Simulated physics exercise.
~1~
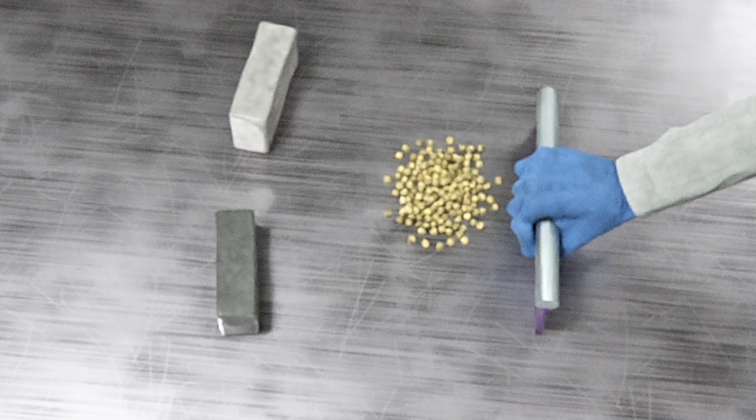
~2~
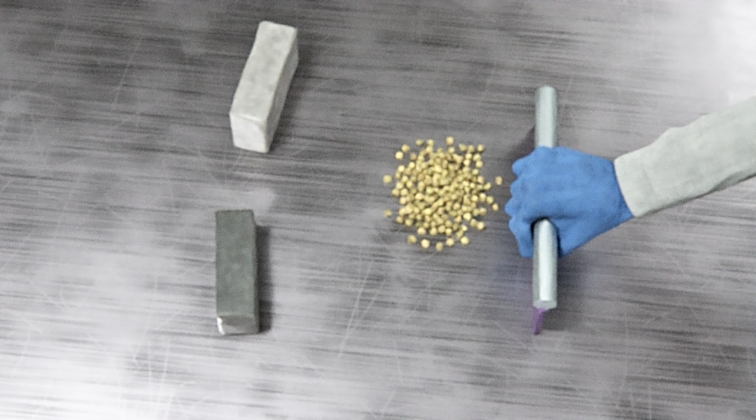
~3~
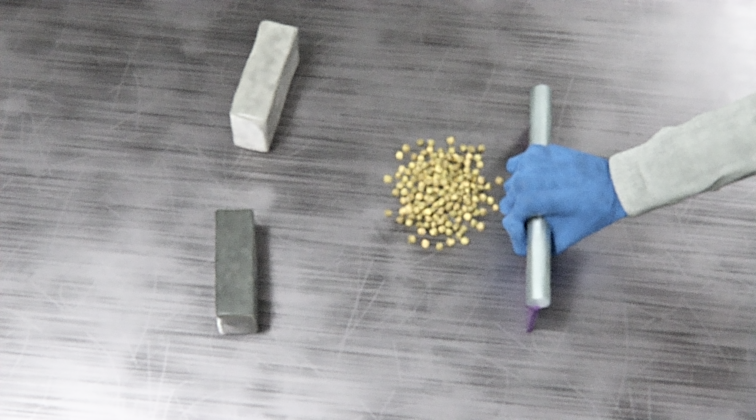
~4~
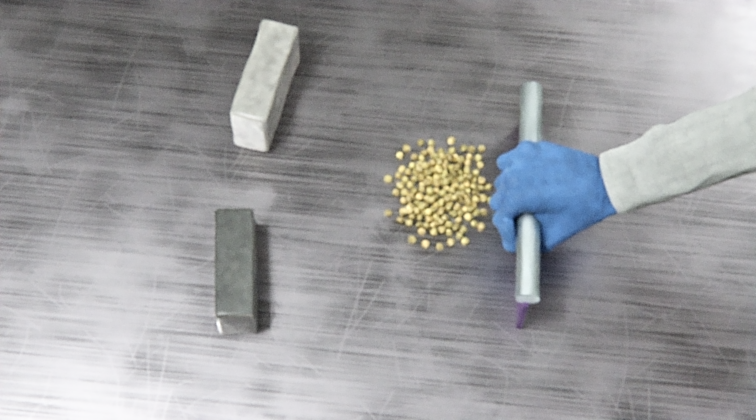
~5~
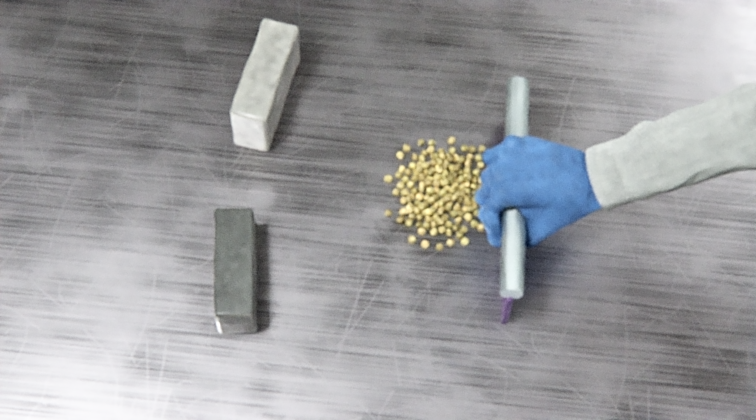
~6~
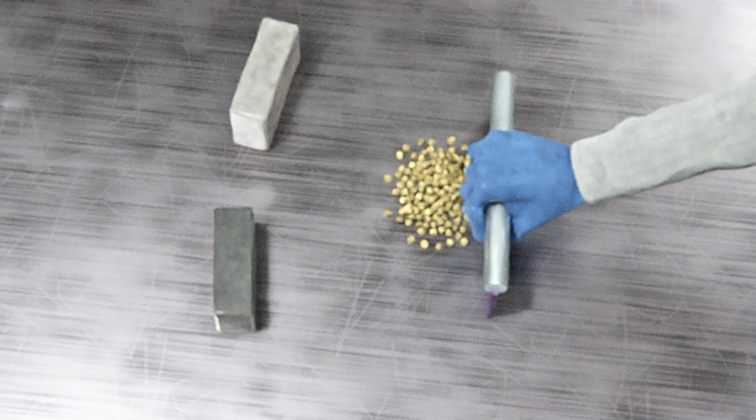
A blue-gloved hand slides a pale bar left into the edge of spilt yellowish beans.
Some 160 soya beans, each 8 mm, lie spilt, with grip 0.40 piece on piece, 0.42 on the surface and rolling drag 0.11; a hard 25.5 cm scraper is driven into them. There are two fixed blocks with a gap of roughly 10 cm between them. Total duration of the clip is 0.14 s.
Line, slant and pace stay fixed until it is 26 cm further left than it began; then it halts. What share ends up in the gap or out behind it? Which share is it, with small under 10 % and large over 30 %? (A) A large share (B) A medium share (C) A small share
A medium share.
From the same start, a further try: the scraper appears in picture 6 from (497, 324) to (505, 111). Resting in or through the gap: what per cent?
In or through the gap - 20 %.
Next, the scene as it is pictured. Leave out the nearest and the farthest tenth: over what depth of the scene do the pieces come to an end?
I'd put it at close to 18 cm, front to back.
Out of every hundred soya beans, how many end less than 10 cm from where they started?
Near 0 in a hundred.
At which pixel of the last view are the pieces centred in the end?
Near pixel (282, 158).
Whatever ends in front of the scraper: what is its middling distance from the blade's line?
I'd put it close to 3 centimetres.
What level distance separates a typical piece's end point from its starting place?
Around 20 centimetres.
Then, 0.21 s after the last picture, scraper 18 cm from its start, spill 17 cm wide; held up before the blocks 100 %.
Then, 0.41 s after the last picture, scraper 27 cm from its start, spill 22 cm wide; in or through the gap 5 %, held up before the blocks 90 %.
Then, 0.59 s after the last picture, scraper 27 cm from its start, spill 23 cm wide; in or through the gap 20 %, round the far block 5 %, held up before the blocks 75 %.
In the end, in or through the gap 20 %, round the near block 0 %, round the far block 5 %, held up before the blocks 75 %.
